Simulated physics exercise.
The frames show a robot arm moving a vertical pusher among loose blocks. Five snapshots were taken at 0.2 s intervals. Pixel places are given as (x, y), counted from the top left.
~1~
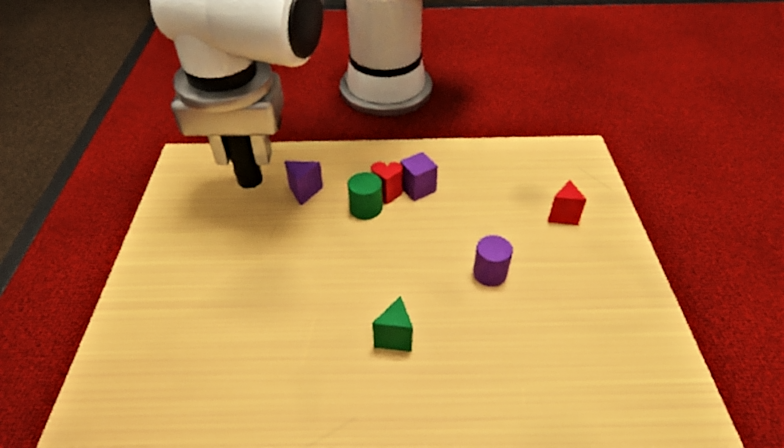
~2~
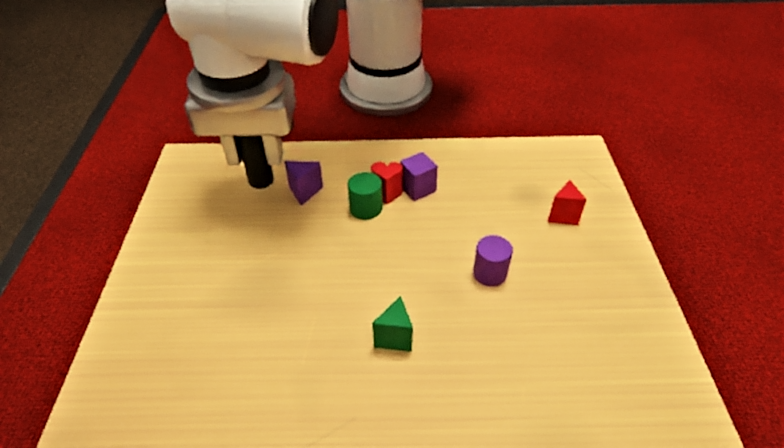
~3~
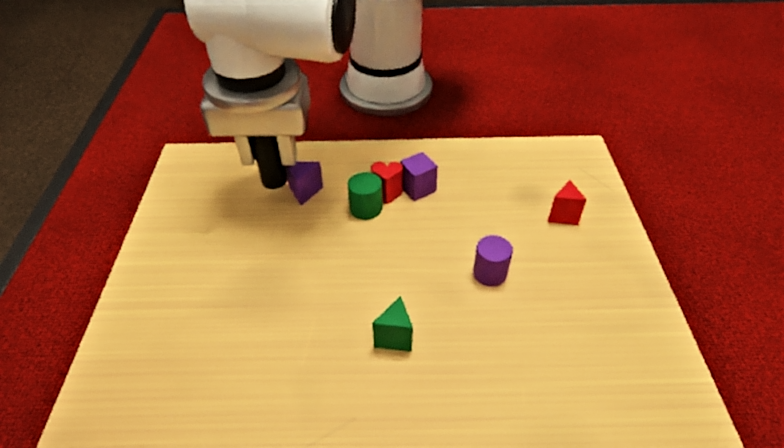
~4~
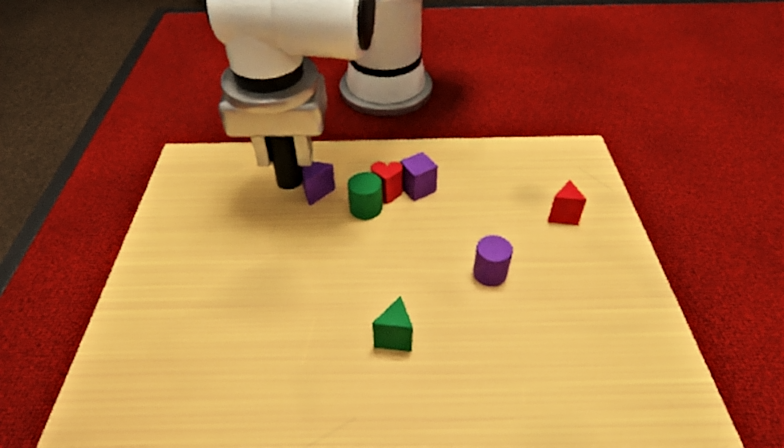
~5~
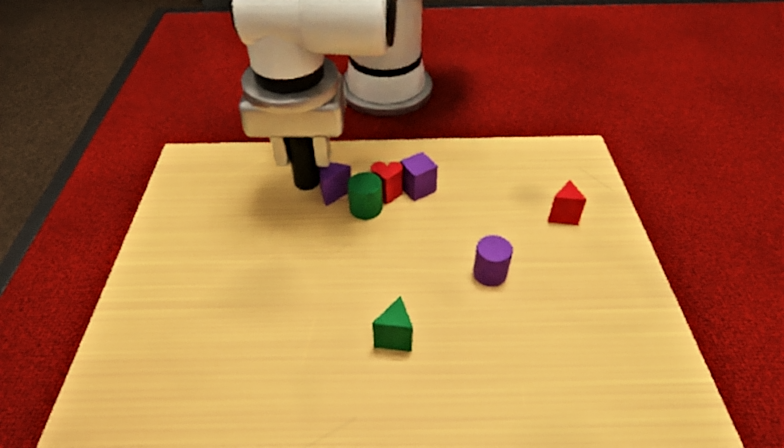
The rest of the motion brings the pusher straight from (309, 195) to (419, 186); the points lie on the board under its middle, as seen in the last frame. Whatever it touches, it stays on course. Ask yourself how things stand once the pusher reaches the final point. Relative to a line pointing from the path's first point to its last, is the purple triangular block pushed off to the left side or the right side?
The shift is to the left of that direction.
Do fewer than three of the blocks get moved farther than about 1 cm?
Final answer: No.
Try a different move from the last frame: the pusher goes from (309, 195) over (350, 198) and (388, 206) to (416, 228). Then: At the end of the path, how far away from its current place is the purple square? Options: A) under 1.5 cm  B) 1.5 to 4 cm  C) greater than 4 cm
I'll go with B - 1.5 to 4 cm.
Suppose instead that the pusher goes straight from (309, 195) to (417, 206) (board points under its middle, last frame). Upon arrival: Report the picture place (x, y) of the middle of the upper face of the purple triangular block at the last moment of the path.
Located at (386, 158).
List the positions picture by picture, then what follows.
The first frame shows tip of the pusher at (250, 180), middles of tops, purple triangular block at (300, 167), green circle at (365, 183), red heart at (387, 168), purple square at (419, 163).
The second frame shows pusher at (261, 181), nothing pushed.
The third frame shows pusher at (275, 181), nothing pushed.
The fourth frame shows pusher at (290, 182), purple triangular block at (312, 167).
The fifth frame shows pusher at (307, 182), purple triangular block at (330, 168), green circle at (365, 183), red heart at (387, 168), purple square at (419, 163).
On the path given first. One third of the way, pusher at (346, 179); purple triangular block at (369, 166); green circle at (375, 186); red heart at (401, 171), turned 35° clockwise; purple square at (426, 162).
Two thirds of the way, pusher at (383, 176); purple triangular block at (404, 157); green circle at (379, 186); red heart at (411, 175), turned 75° clockwise; purple square at (432, 162).
At the end, pusher at (420, 173); purple triangular block at (436, 149), turned 15° anticlockwise; green circle at (379, 186); red heart at (421, 177), turned 125° clockwise; purple square at (451, 165), turned 20° anticlockwise.
